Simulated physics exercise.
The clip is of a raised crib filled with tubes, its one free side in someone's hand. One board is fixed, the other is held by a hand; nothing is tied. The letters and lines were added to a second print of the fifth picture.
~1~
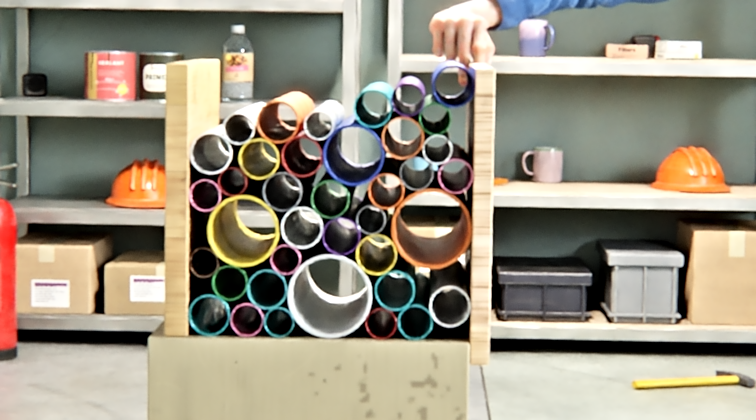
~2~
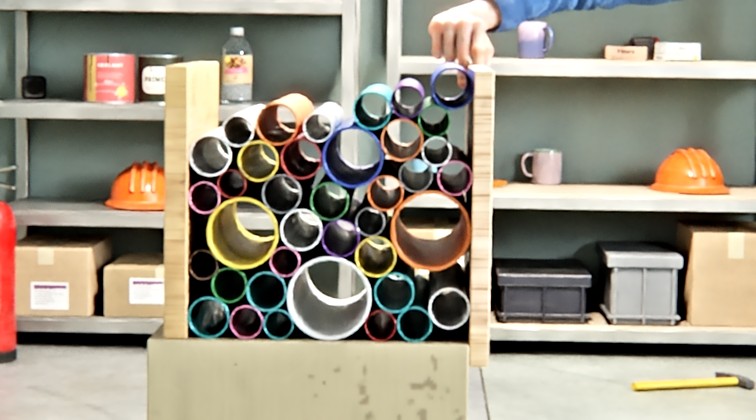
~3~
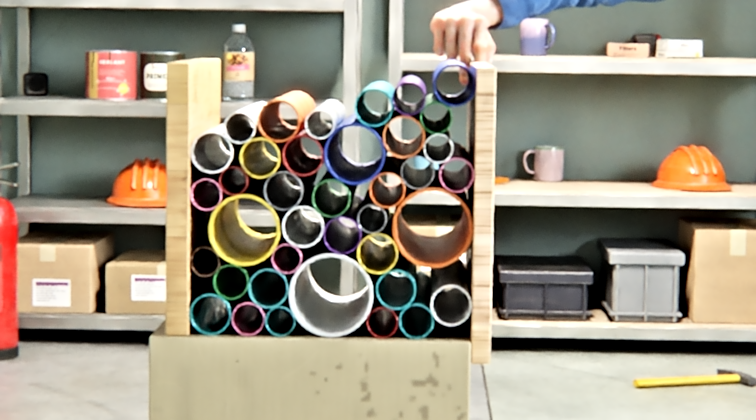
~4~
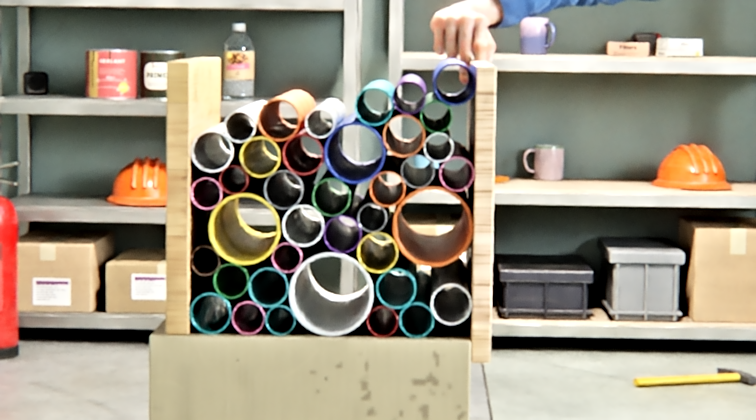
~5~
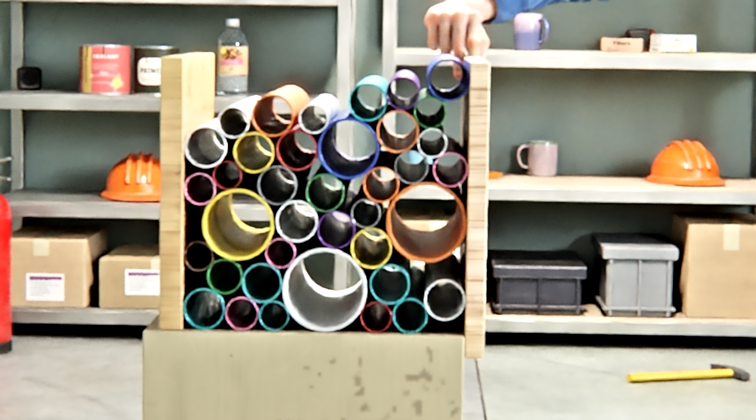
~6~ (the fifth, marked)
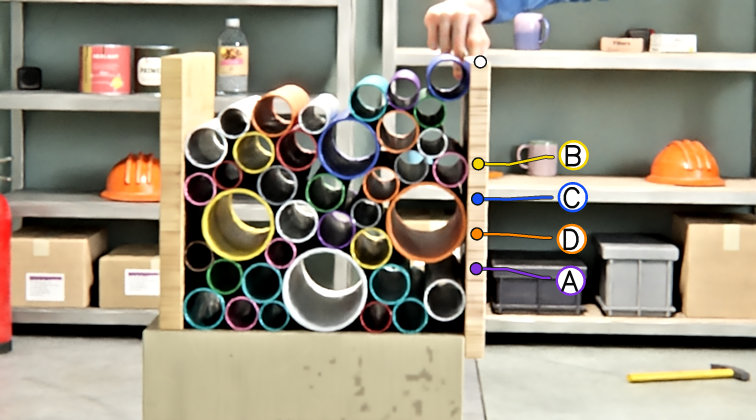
A hand in a blue sleeve grips the top of the right-hand wooden board of a crib in a workshop, seen from the front at about its own height. Colourful tubes, with large yellow, white and orange ones among smaller rings, fill the crib before shelves holding orange helmets, boxes and mugs. The hand, board and tubes stay almost still while the view shifts slightly.
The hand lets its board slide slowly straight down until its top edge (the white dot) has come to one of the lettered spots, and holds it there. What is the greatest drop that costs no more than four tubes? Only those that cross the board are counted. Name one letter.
The last mark within the limit is C.
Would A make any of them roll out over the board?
Yes.
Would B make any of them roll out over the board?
Yes, at B.
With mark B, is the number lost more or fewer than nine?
At B, fewer than nine.
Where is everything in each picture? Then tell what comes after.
A red tube (233, 182); a white tube (211, 153); a white tube (319, 125), in the first picture.
A white tube (318, 127); side board (477, 203), in the second picture.
A turquoise tube (211, 314); a turquoise tube (417, 321), in the third picture.
A pink tube (287, 257), in the fourth picture.
A pink tube (451, 170); a red tube (228, 175); a white tube (206, 147), in the fifth picture.
On the marked copy, A at (476, 268); B at (478, 164); C at (478, 199); D at (477, 234); the white dot at (480, 62).
With C. Early on, top of the board (469, 125).
Further on, top of the board (467, 196).
At the end, top of the board (467, 198), three out over the board.
As for the rest, A five out over the board; B three out over the board; D five out over the board.
